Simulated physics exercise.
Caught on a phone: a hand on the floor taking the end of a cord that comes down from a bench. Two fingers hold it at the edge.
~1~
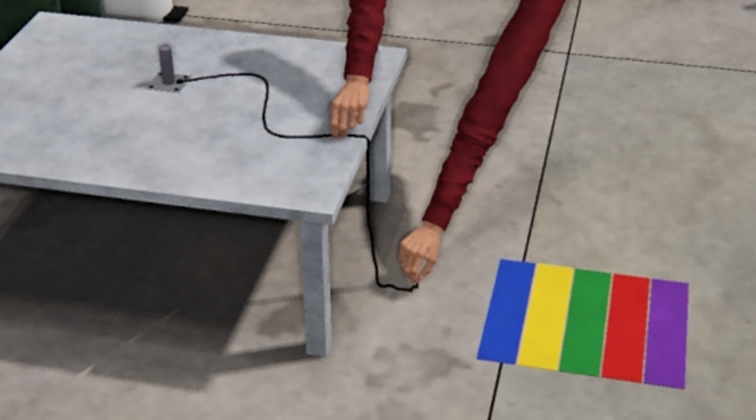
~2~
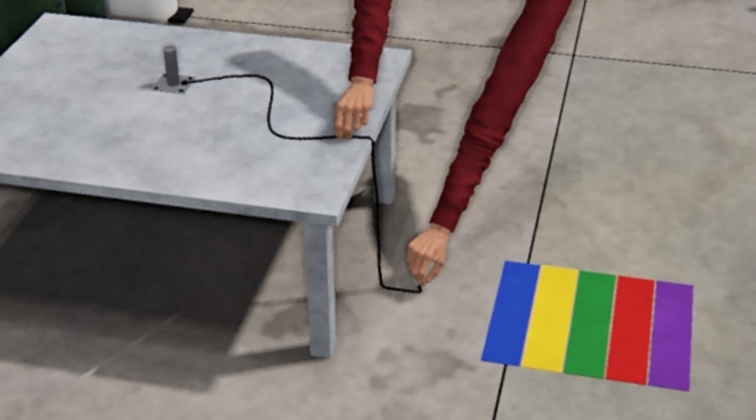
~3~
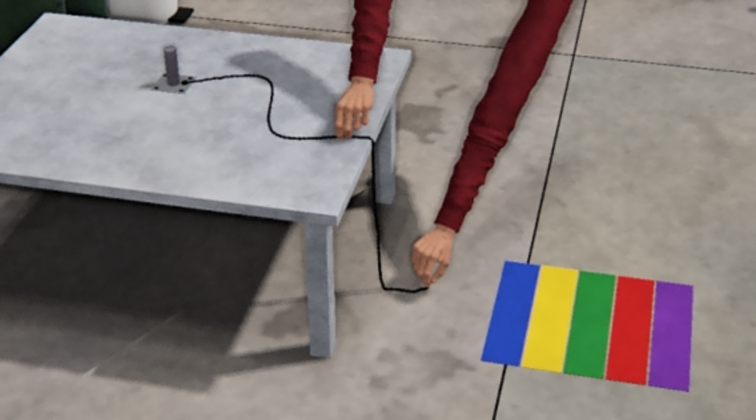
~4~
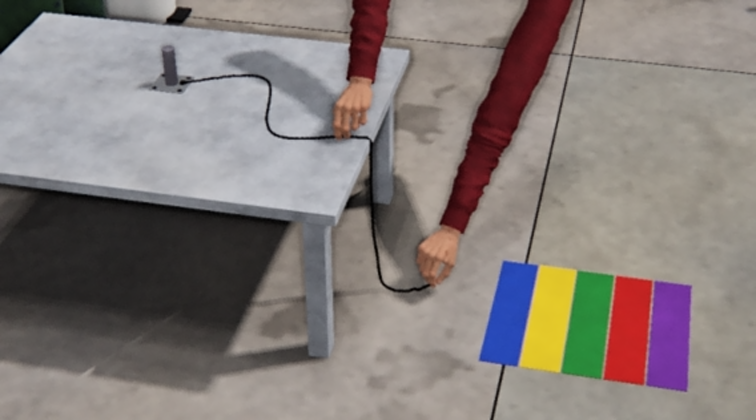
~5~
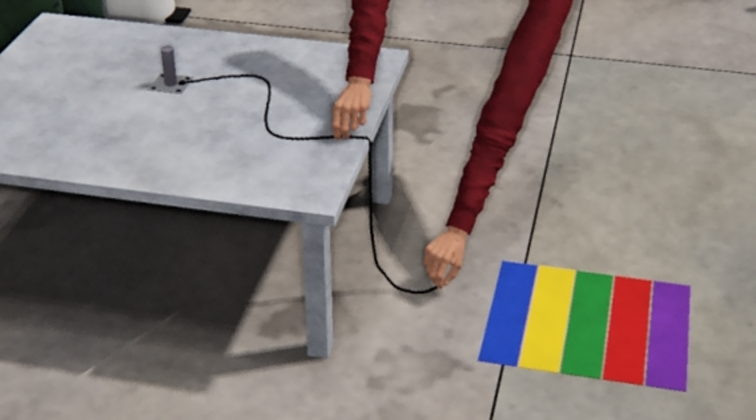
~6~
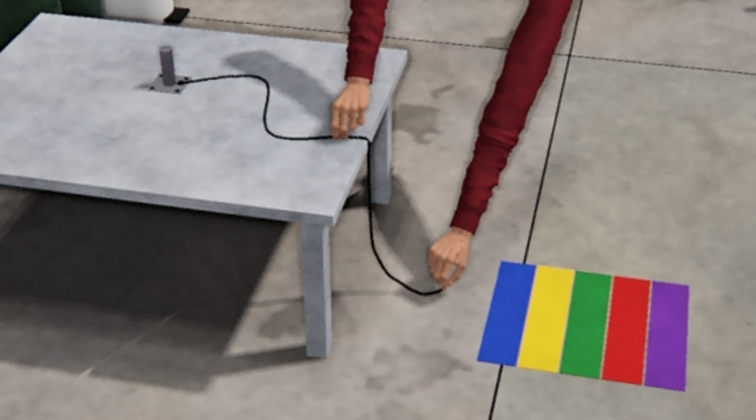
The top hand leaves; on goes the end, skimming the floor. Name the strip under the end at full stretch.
The end stops over the red strip.
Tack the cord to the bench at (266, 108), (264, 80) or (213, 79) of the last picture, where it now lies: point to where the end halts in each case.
In that order: (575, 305), (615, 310) and (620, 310).
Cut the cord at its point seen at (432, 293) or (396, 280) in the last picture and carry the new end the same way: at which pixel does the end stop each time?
Try by try, around (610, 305) and (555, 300).
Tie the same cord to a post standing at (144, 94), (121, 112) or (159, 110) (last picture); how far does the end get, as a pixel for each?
Near (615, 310), (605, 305) and (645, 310).
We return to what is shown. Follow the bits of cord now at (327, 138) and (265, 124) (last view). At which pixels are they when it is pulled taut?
At (411, 152), then (343, 117).
A little later, end near (556, 300); over yellow.
Next, end near (605, 307); over green.
When it is tight, end near (634, 311); over red. It gets as far as the red strip.
